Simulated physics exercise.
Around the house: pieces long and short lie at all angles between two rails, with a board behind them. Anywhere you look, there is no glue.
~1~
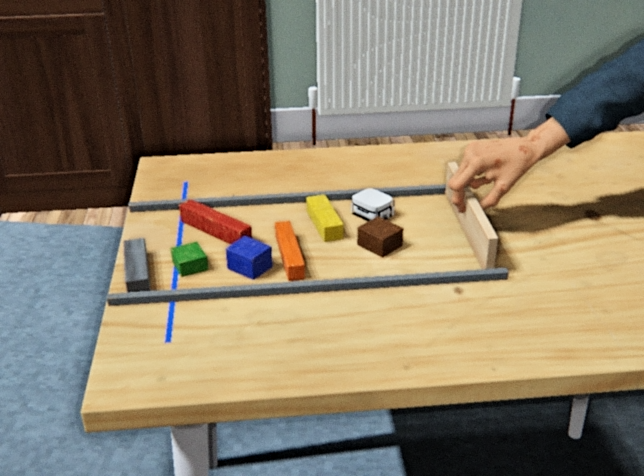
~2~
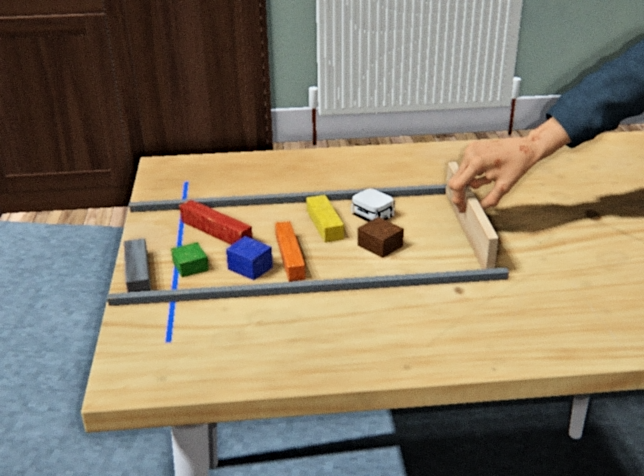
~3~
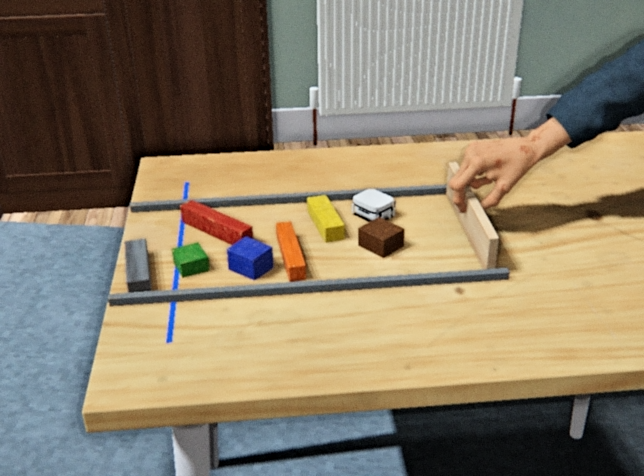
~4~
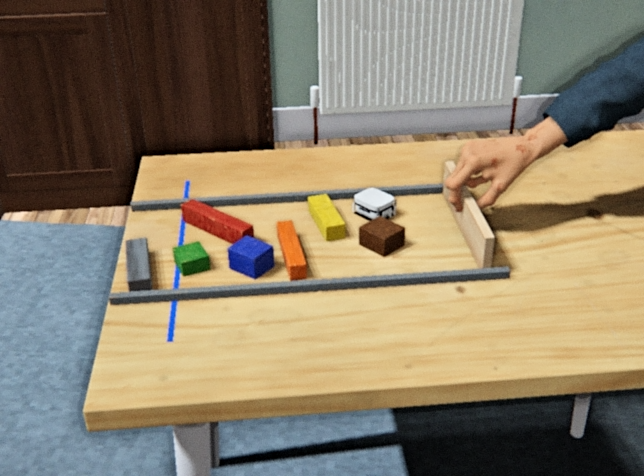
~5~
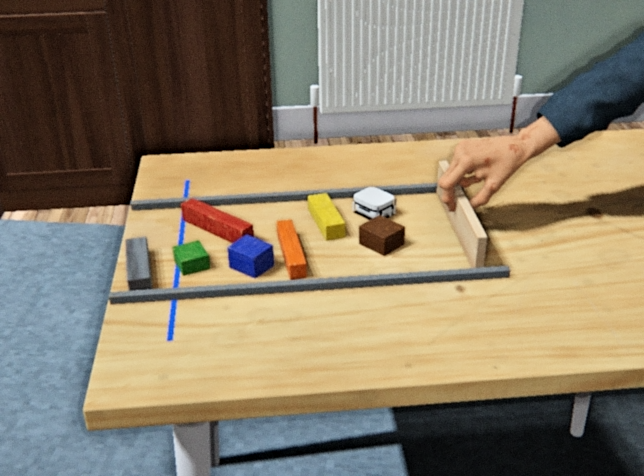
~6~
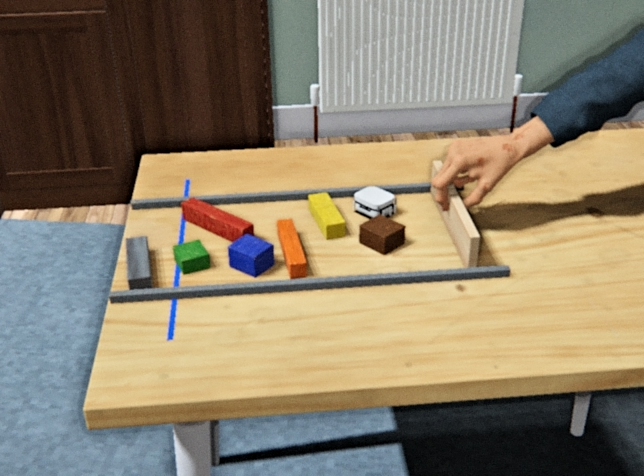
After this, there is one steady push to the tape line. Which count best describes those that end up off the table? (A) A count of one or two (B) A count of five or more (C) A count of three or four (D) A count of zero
Answer: C.
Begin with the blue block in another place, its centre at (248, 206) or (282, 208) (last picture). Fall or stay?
For the two starting spots, it does not stay up; it does not stay up.
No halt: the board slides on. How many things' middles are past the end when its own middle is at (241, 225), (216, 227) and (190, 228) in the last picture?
The counts would come out as 0, 1 and 2.
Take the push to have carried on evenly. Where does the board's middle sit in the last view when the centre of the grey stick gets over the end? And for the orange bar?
Approx. (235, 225) for the first, approx. (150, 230) for the second.
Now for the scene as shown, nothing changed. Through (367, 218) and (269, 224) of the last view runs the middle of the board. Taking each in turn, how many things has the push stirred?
Counts: 3 and 7.
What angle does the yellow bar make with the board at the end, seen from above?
About 0 degrees.
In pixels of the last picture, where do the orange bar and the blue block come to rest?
Orange bar at (146, 265), blue block at (126, 273).
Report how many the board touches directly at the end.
It's touching 3 at the end.
Soon after, none off yet; grey stick at rest near (139, 264); green block at rest near (191, 257); red bar at rest near (217, 221).
After that, none off yet; grey stick at rest near (139, 264); green block at rest near (191, 257); red bar moving near (208, 224).
And then, none off yet; grey stick tilting a little near (105, 271); green block displaced well along near (133, 263); red bar displaced about its own width near (158, 229).
In the end, the number that fall off is three or four; gone, red bar, green block and grey stick.
